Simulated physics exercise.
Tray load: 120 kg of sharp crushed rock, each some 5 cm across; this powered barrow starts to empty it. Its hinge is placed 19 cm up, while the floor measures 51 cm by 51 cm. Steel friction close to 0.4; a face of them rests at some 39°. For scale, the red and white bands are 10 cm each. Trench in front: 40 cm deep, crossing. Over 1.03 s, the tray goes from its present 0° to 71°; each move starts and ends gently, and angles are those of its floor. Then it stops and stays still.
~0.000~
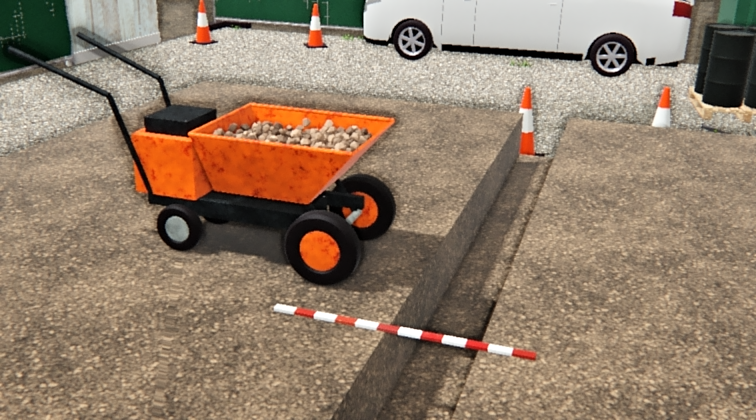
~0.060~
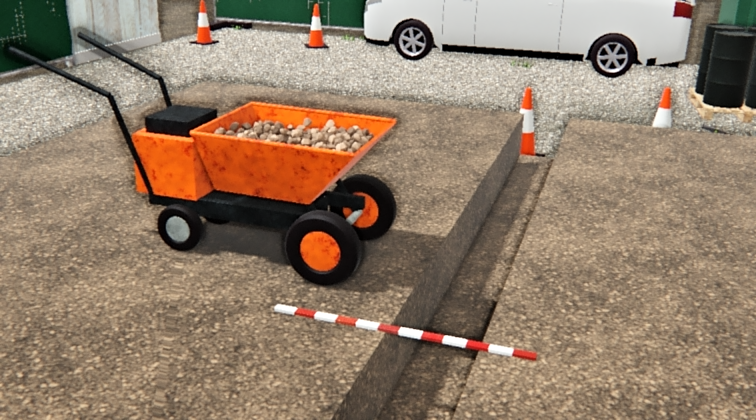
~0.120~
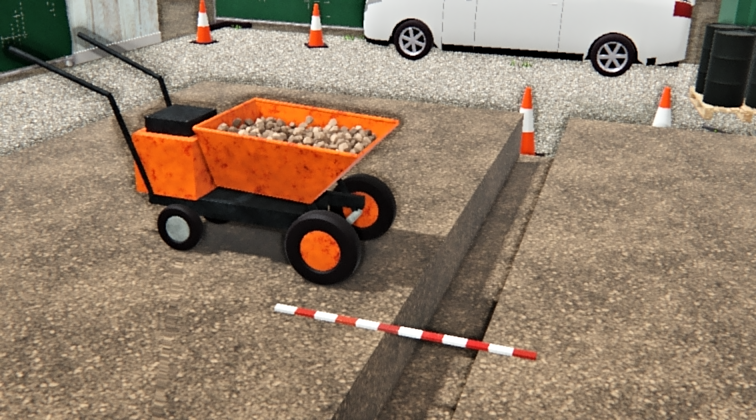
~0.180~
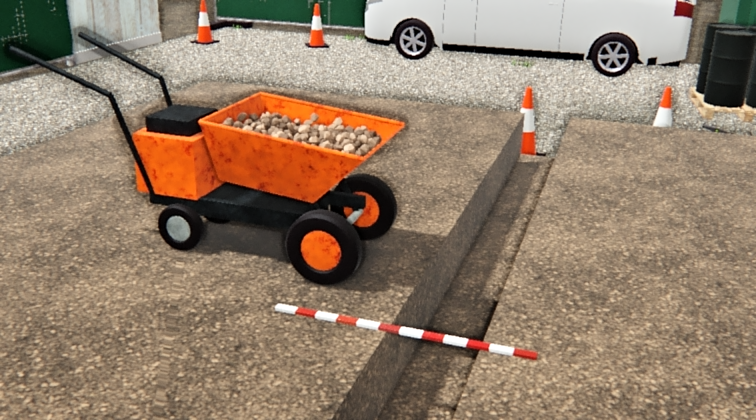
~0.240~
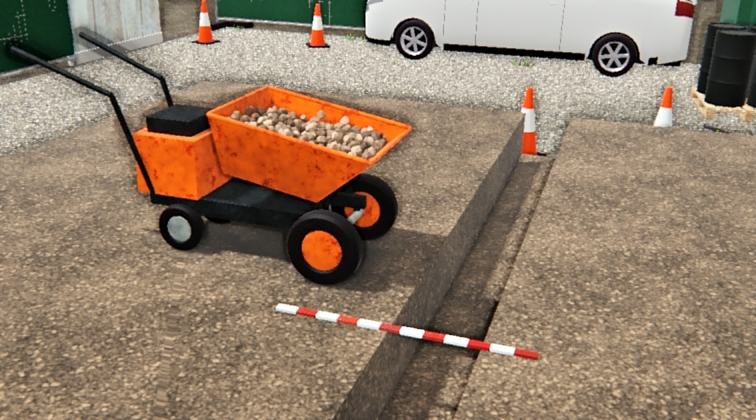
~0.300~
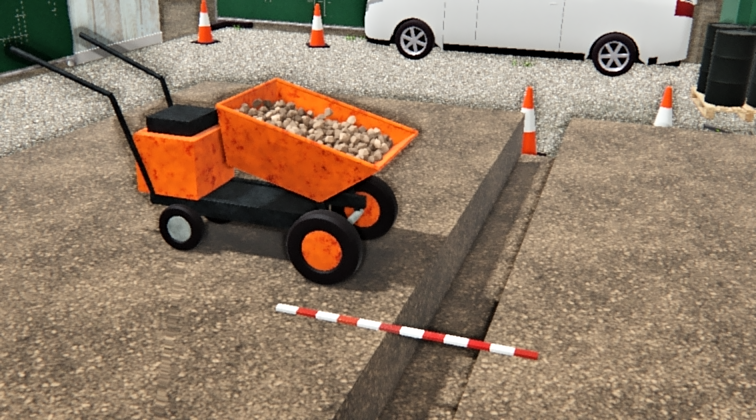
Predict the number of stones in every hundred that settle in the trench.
Close to 93 in a hundred.
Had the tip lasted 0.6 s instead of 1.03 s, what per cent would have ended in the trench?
It would come to roughly 75 per cent.
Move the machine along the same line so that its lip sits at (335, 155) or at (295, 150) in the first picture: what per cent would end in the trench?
About 100 per cent from the first spot, about 70 from the second.
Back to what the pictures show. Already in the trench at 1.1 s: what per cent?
By then, around 20 percent.
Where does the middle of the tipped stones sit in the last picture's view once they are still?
Somewhere around (470, 335) in the last picture.
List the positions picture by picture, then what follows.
In the first picture, lip at (352, 155), floor tilted 0°, highest stones at (324, 132).
In the second picture, the tray is at 1°, its lip at (354, 156); the top of the load is at (319, 132); the stones move at 0.2 m/s on average.
In the third picture, lip at (357, 157), floor tilted 3°, highest stones at (301, 128); the stones move at 0.4 m/s on average.
In the fourth picture, the tray is at 6°, its lip at (363, 160); the top of the load is at (269, 122); the stones move at 0.5 m/s on average.
In the fifth picture, the tray is at 10°, its lip at (371, 164); the top of the load is at (272, 114); the stones move at 0.6 m/s on average.
In the sixth picture, lip at (379, 169), floor tilted 15°, highest stones at (279, 108); the stones move at 0.7 m/s on average.
After 0.8 s the floor is at 60°; 100 % in the tray; the foremost stones are at (435, 211).
After 1.1 s the floor is at 71°; 79 % in the tray, 21 % in the trench; the foremost stones are at (499, 307).
After 1.5 s the floor is at 71°; 38 % in the tray, 56 % in the trench, 7 % past the trench; the foremost stones are at (577, 301).
After 3.4 s the floor is at 71°; 0 % in the tray, 93 % in the trench, 7 % past the trench; the foremost stones are at (605, 319).
